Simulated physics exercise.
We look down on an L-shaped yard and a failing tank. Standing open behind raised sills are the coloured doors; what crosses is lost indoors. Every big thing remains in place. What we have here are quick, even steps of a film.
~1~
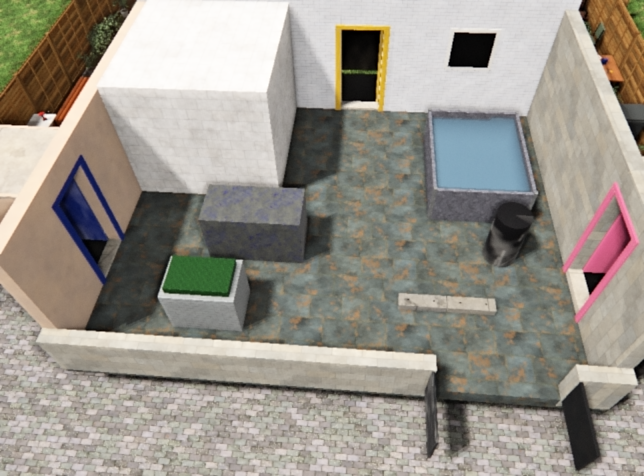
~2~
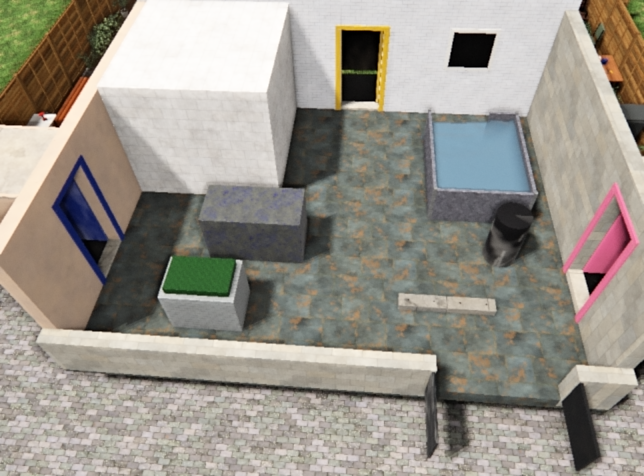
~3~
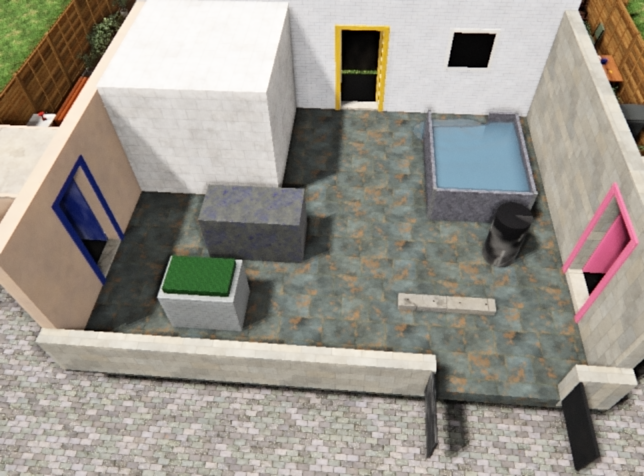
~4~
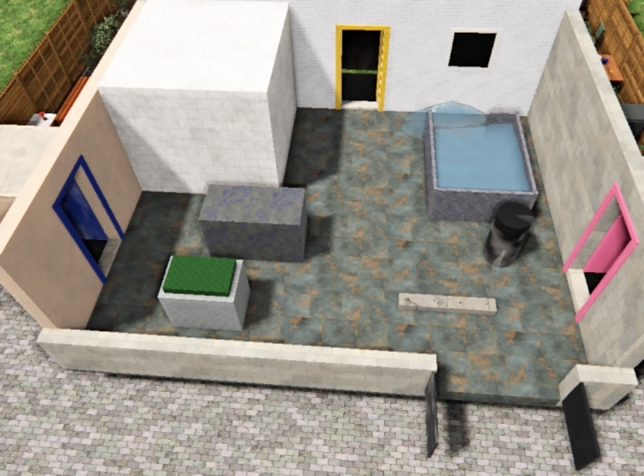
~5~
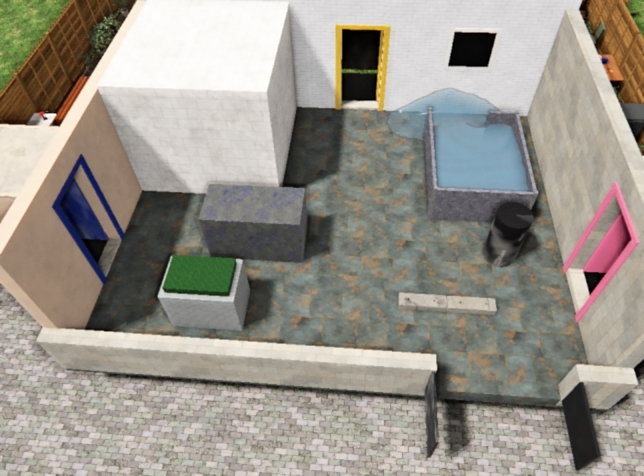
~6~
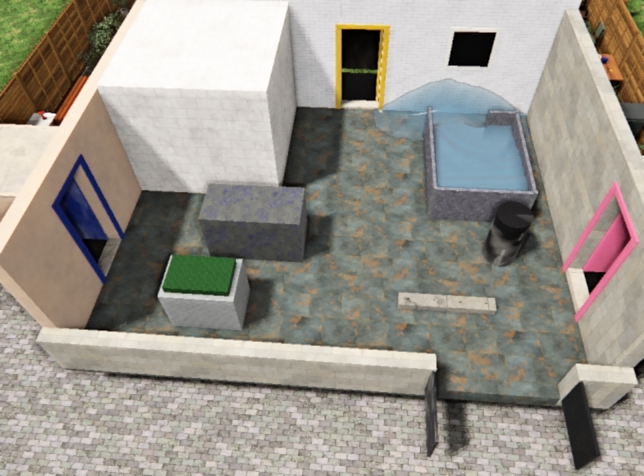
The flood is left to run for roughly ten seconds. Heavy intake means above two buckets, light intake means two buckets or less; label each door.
Labels: Blue door: Light, yellow door: Heavy, pink door: Light.
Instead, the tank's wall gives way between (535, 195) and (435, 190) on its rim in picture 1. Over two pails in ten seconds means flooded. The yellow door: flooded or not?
I reckon the yellow one doesn't reach it.
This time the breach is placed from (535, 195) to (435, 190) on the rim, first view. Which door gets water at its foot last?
My pick is the yellow door.
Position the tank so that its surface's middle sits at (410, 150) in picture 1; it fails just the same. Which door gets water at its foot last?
Answer: The one in blue.
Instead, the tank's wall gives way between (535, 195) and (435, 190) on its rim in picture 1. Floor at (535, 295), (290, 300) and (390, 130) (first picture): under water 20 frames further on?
Going through them one by one, I'd say waterlogged, then waterlogged, then high and dry.
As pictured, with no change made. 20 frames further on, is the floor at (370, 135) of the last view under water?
By then I'd expect it to be inundated.
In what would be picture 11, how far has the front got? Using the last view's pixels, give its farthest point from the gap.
I would point to (303, 109).
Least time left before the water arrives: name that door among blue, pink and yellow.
I'd say the one in yellow.
A moment on, water covers 15 % of the floor; the blue door not reached, the yellow door wet at the sill, nothing in, the pink door not reached.
Next, water covers 25 % of the floor; the blue door not reached, the yellow door under two buckets in, the pink door not reached.
Then, water covers 40 % of the floor; the blue door not reached, the yellow door over two buckets in, the pink door wet at the sill, nothing in.
Later, water covers 70 % of the floor; the blue door wet at the sill, nothing in, the yellow door over two buckets in, the pink door wet at the sill, nothing in.
In the end, water covers 90 % of the floor; the blue door wet at the sill, nothing in, the yellow door over two buckets in, the pink door wet at the sill, nothing in.
